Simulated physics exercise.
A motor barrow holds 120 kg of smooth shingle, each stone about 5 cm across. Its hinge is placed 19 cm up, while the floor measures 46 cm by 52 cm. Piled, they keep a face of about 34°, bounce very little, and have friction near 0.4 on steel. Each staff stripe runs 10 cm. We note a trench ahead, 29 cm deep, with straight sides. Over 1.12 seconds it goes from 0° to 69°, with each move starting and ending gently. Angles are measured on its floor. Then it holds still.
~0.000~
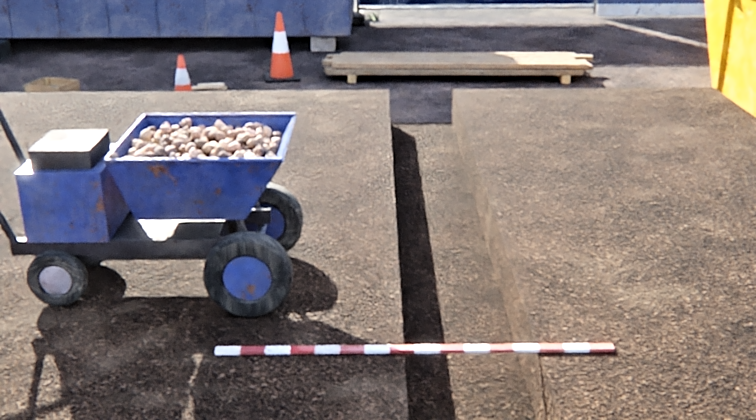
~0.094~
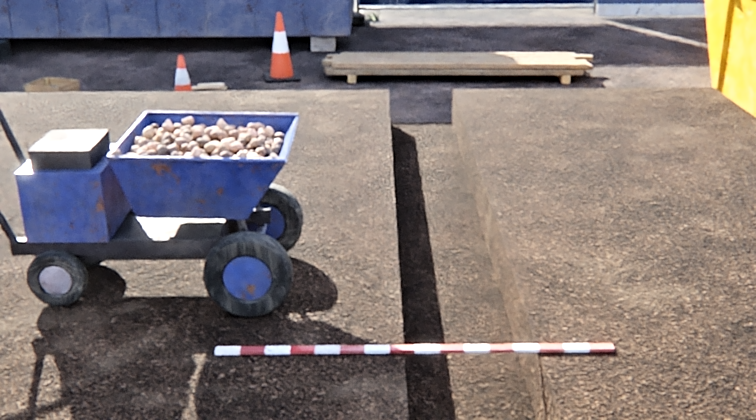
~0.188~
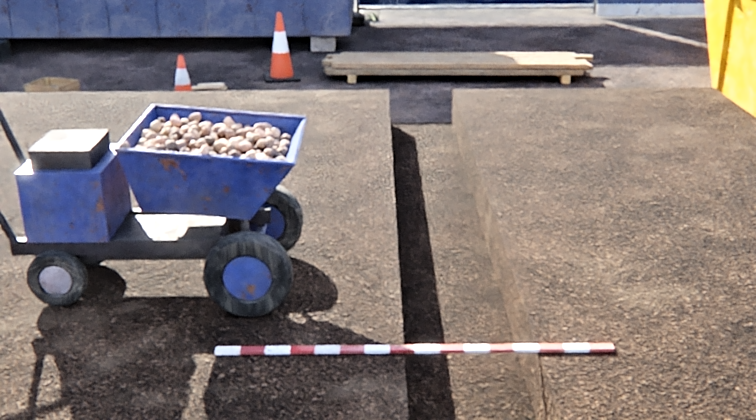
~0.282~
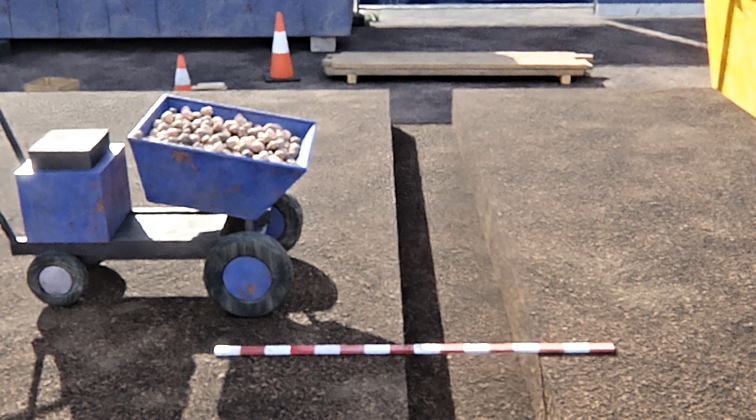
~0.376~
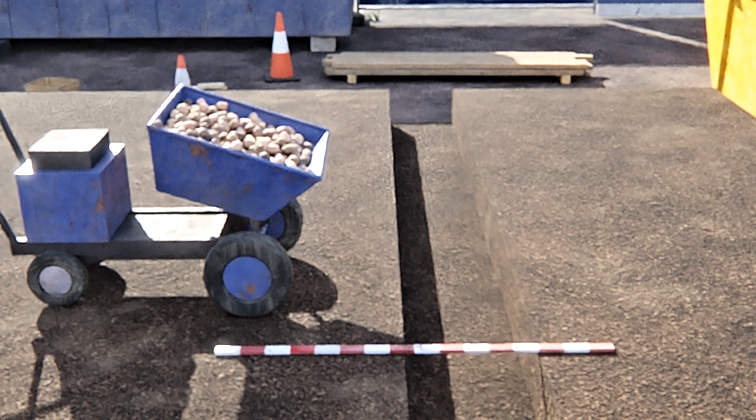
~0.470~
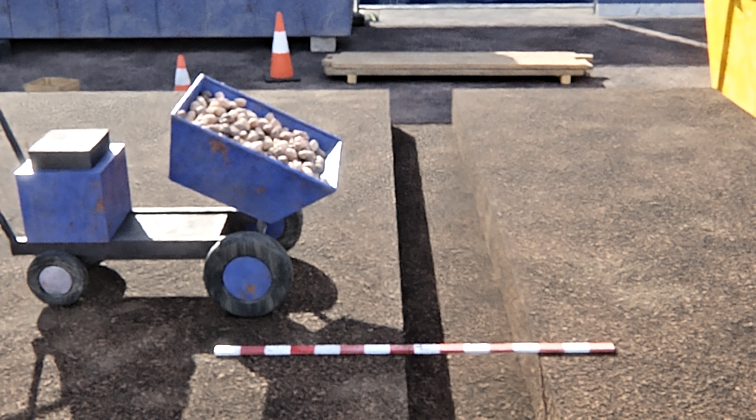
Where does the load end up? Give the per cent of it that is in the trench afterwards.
Some 98 per cent of it.
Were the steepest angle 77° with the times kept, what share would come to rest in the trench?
It would be near 95 per cent.
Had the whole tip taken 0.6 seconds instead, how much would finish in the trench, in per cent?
I'd put it at roughly 100 per cent.
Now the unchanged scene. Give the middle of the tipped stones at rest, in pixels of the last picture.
The middle should be near (448, 325).
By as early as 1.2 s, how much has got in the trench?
Something like 35 in a hundred.
After 0.8 s the floor is at 58°; 100 % in the skip; the foremost stones are at (376, 213).
After 1.2 s the floor is at 69°; 61 % in the skip, 4 % short of the trench, 35 % in the trench; the foremost stones are at (486, 325).
After 1.6 s the floor is at 69°; 32 % in the skip, 3 % short of the trench, 65 % in the trench; the foremost stones are at (508, 325).
After 3.5 s the floor is at 69°; 0 % in the skip, 2 % short of the trench, 98 % in the trench; the foremost stones are at (512, 339).
